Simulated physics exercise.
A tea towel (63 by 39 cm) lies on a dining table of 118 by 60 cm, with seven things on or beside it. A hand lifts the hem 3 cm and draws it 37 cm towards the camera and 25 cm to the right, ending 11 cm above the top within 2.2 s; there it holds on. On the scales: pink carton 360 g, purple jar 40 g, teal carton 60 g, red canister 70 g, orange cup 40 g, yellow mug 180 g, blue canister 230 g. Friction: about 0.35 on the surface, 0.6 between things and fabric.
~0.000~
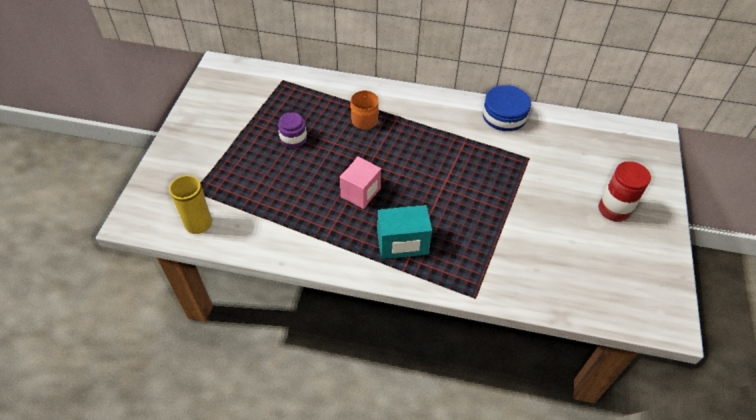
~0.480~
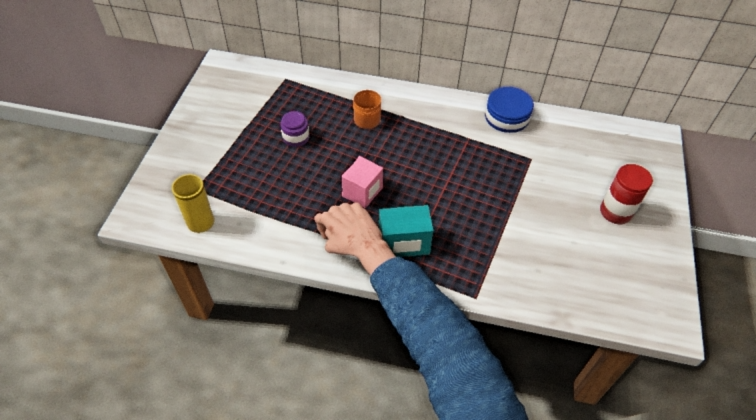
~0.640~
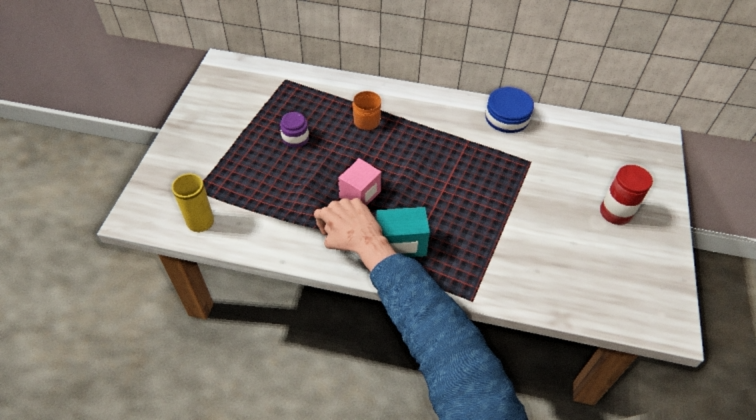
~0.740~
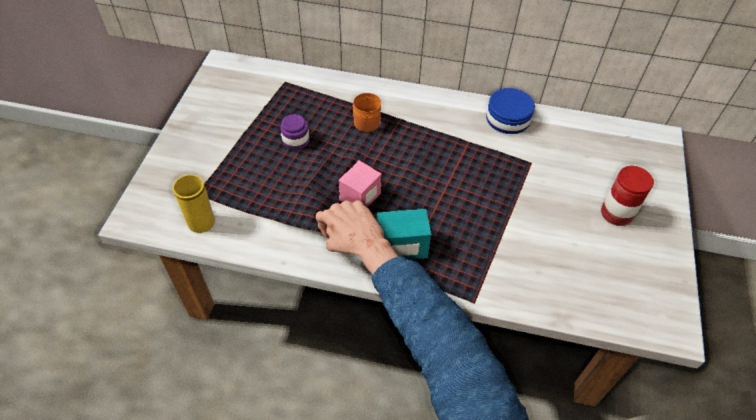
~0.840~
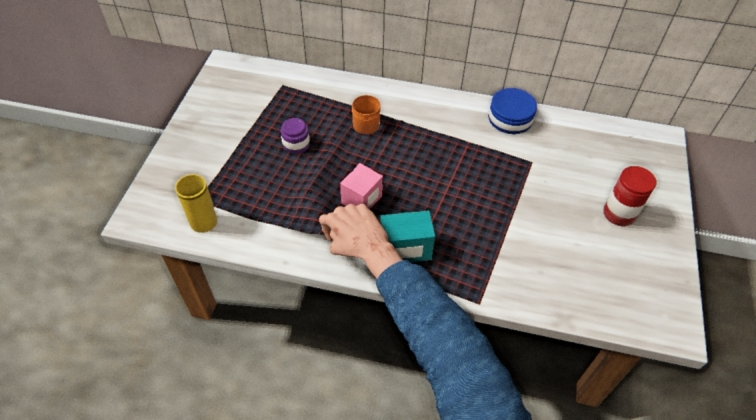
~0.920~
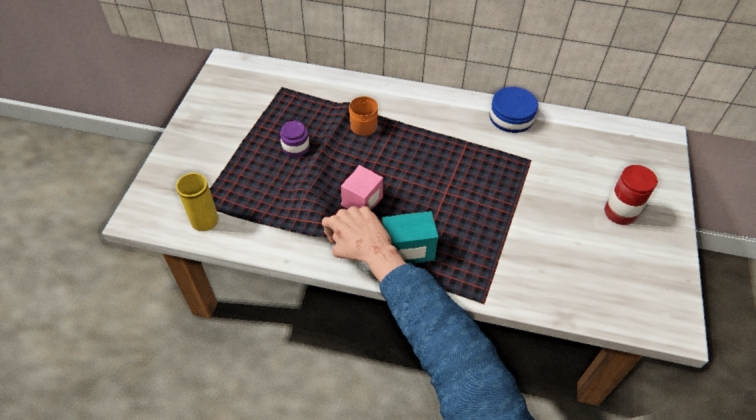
On a pale wooden table beside a tiled wall, seen from above at an angle, a dark checked cloth lies spread out. A purple jar, orange cup, pink carton and teal carton sit on it, with a yellow mug to the left, a blue canister behind and a red canister at right. A blue-sleeved hand grips the near edge and tugs slightly, rumpling the cloth as things on it shift a little.
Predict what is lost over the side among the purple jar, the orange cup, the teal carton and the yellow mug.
Result: Purple jar drops off, orange cup drops off, teal carton drops off, yellow mug stays on.
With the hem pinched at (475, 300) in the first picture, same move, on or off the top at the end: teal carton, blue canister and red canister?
In that case: Teal carton falls off, blue canister remains, red canister remains.
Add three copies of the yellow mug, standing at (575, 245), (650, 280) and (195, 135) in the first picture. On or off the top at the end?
In that order: Stays up, stays on, stays on.
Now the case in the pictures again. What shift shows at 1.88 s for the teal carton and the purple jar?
About: Teal carton 30 cm, purple jar 35 cm.
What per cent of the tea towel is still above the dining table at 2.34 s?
About 0 per cent.
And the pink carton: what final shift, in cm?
About: Pink carton over the edge.
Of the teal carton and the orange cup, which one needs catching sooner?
First goes the teal one.
After 1.4 s, 95 % of the tea towel is still over the top; purple jar 17 cm off its start, orange cup 15 cm off its start, teal carton 10 cm off its start.
After 1.9 s, 55 % of the tea towel is still over the top; purple jar 35 cm off its start, orange cup 29 cm off its start, teal carton on its side, 28 cm off its start.
After 2.3 s, 0 % of the tea towel is still over the top; orange cup over the edge, purple jar over the edge, teal carton over the edge.
After 2.8 s, 0 % of the tea towel is still over the top; orange cup over the edge, purple jar over the edge, teal carton over the edge.
After 4.4 s, 0 % of the tea towel is still over the top; orange cup over the edge, purple jar over the edge, teal carton over the edge, yellow mug 0 cm off its start at (192, 185).
